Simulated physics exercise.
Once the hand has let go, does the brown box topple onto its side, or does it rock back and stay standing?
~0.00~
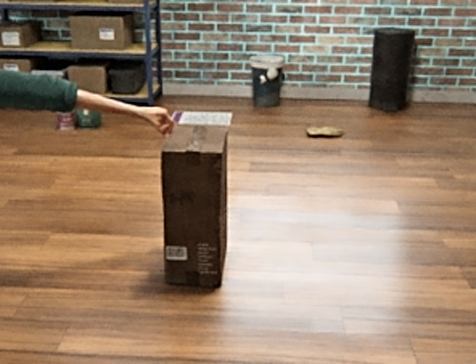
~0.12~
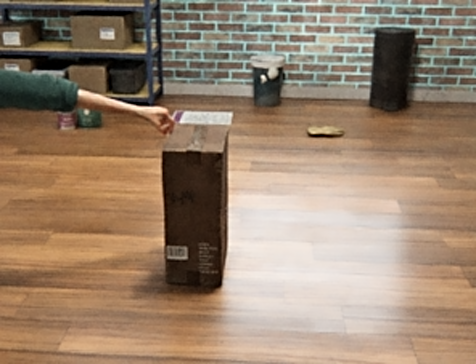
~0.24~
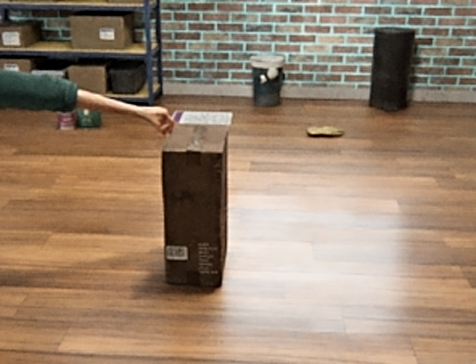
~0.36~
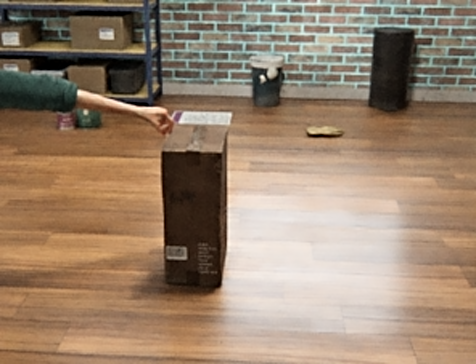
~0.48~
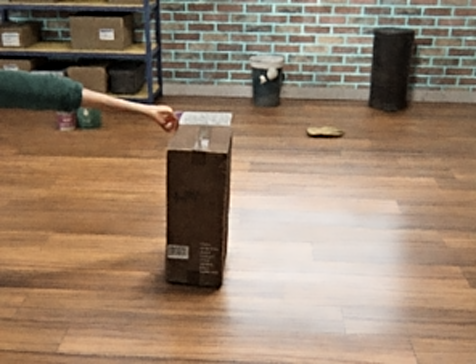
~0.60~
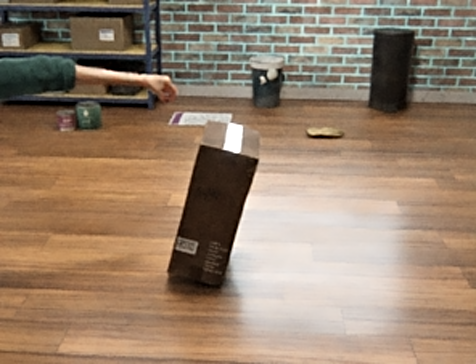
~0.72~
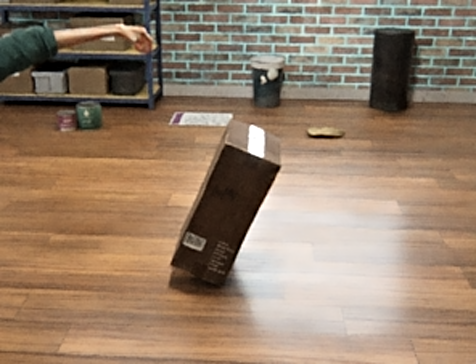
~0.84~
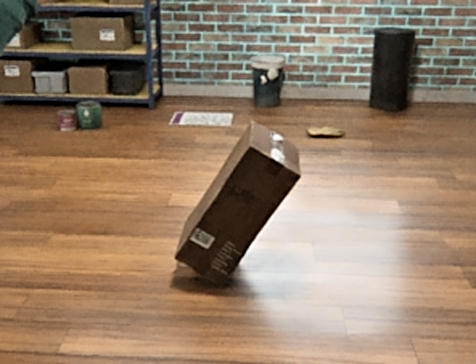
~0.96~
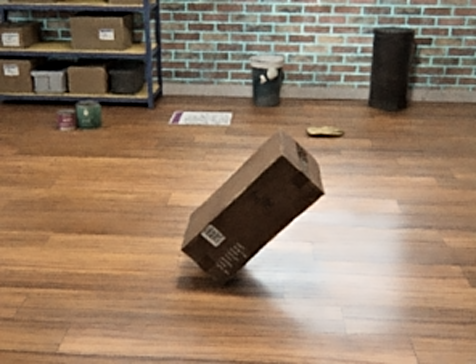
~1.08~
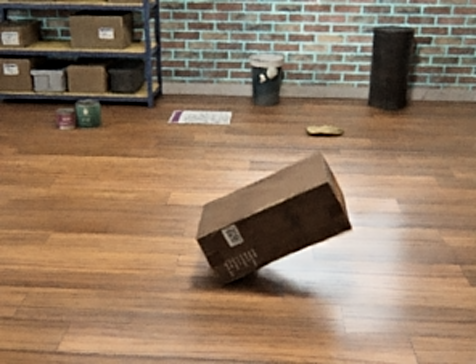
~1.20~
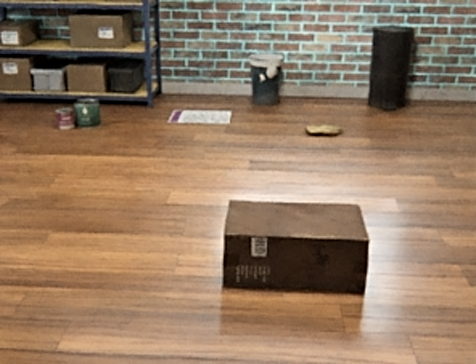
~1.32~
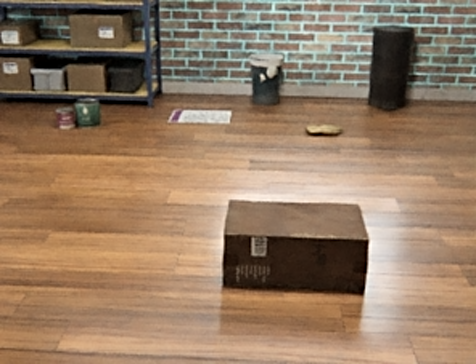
The brown box topples over to the right and ends up lying on its side on the floor.
